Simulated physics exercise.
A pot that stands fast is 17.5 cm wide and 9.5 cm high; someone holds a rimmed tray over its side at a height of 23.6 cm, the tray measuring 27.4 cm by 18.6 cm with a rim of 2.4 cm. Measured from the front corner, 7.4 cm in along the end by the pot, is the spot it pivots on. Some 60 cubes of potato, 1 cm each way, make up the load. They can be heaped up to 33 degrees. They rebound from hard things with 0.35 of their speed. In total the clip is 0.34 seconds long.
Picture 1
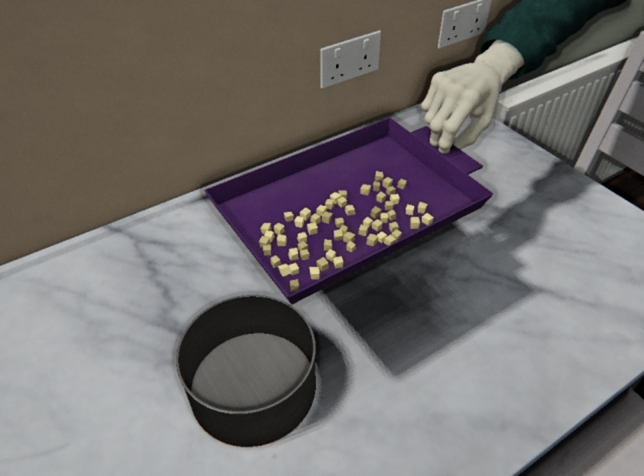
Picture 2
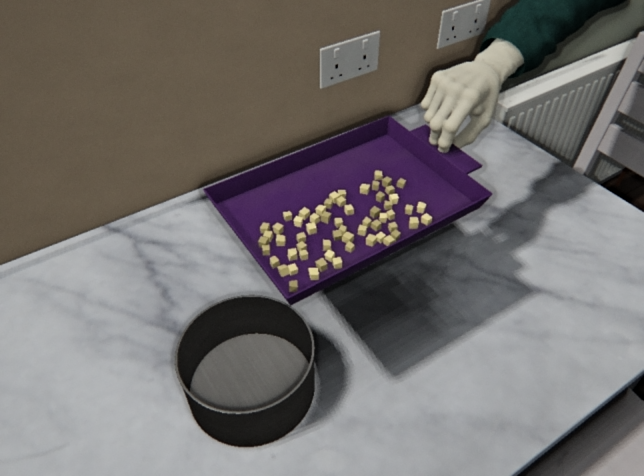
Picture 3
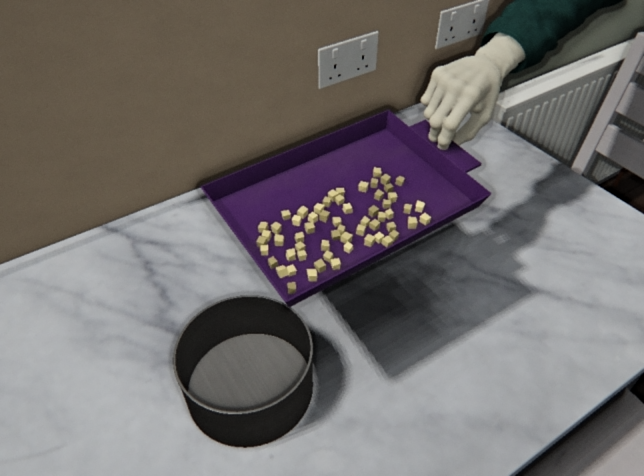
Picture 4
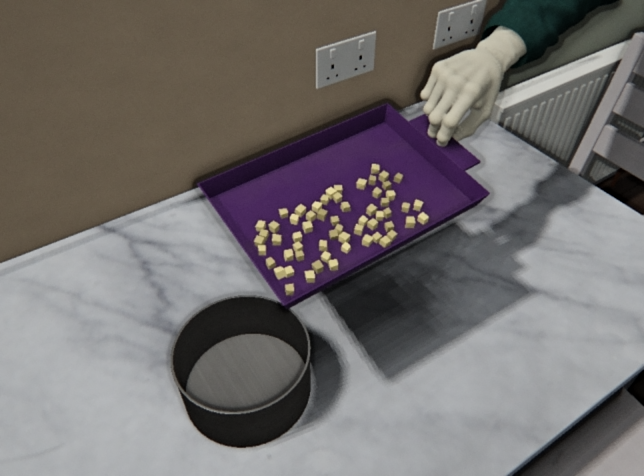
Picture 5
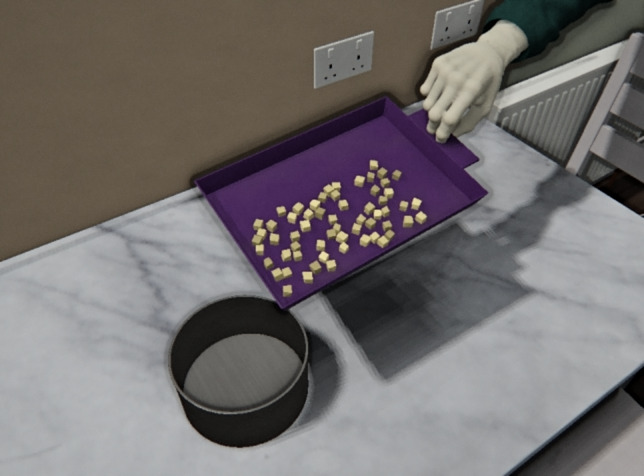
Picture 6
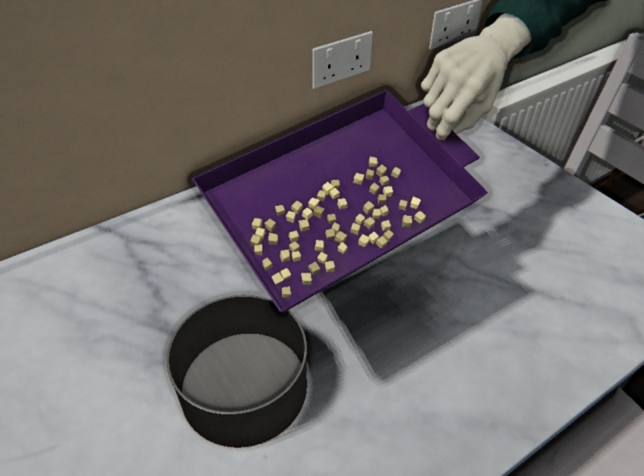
A purple rimmed tray scattered with small pale-yellow cubes is held by its far-right handle by a pale hand in a dark green sleeve, above a grey-veined white marble worktop seen from above at an angle. An open dark grey pot stands at lower left, with a brown wall, white sockets and a radiator behind. The tray slowly tilts slightly toward its left front corner, the cubes barely shifting, while the view drifts very slightly.
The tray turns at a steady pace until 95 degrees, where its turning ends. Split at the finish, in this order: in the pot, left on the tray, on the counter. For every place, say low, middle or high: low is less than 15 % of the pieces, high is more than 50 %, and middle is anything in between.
Here is the split: Pot: Middle; tray: Low; counter: High.
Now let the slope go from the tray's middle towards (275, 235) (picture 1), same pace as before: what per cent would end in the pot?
Roughly 80 % of the pieces.
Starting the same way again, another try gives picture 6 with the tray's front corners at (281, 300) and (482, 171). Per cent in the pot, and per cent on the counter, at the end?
In the pot: 65 per cent; on the counter: 35 per cent.
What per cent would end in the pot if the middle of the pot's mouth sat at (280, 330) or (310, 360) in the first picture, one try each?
Roughly 55 per cent, then 90 per cent.
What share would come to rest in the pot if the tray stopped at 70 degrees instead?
Around 0 per cent, then.
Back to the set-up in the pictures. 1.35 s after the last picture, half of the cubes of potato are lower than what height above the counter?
About 22 cm.
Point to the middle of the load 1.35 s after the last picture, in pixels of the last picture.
I reckon close to (332, 270).
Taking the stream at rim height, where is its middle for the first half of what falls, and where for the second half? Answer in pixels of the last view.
I'd mark about (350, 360) for the first half and about (310, 360) for the second.
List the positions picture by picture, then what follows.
In the first picture, tray tilt 0 degrees, front corners at (291, 289) and (484, 192); middle of the pieces at (340, 223); pot at (246, 349).
In the second picture, tray tilt 1 degrees, front corners at (290, 290) and (484, 193); middle of the pieces at (339, 223).
In the third picture, tray tilt 4 degrees, front corners at (288, 293) and (483, 192), lowest corner left front; middle of the pieces at (337, 222).
In the fourth picture, tray tilt 7 degrees, front corners at (286, 296) and (481, 192), lowest corner left front; middle of the pieces at (335, 221).
In the fifth picture, tray tilt 10 degrees, front corners at (284, 299) and (479, 191), lowest corner left front; middle of the pieces at (333, 220).
In the sixth picture, tray tilt 13 degrees, front corners at (283, 302) and (479, 191), lowest corner left front; middle of the pieces at (332, 219); pot at (237, 349).
Then, 0.80 s after the last picture, tilt 51 degrees; the tray holds 100 %, the pot 0 %.
Then, 1.35 s after the last picture, tilt 77 degrees; the tray holds 95 %, the pot 0 %.
Then, 1.94 s after the last picture, tilt 95 degrees; the tray holds 40 %, the pot 10 %.
In the end, pot 35 %, tray 0 %, counter 65 %.
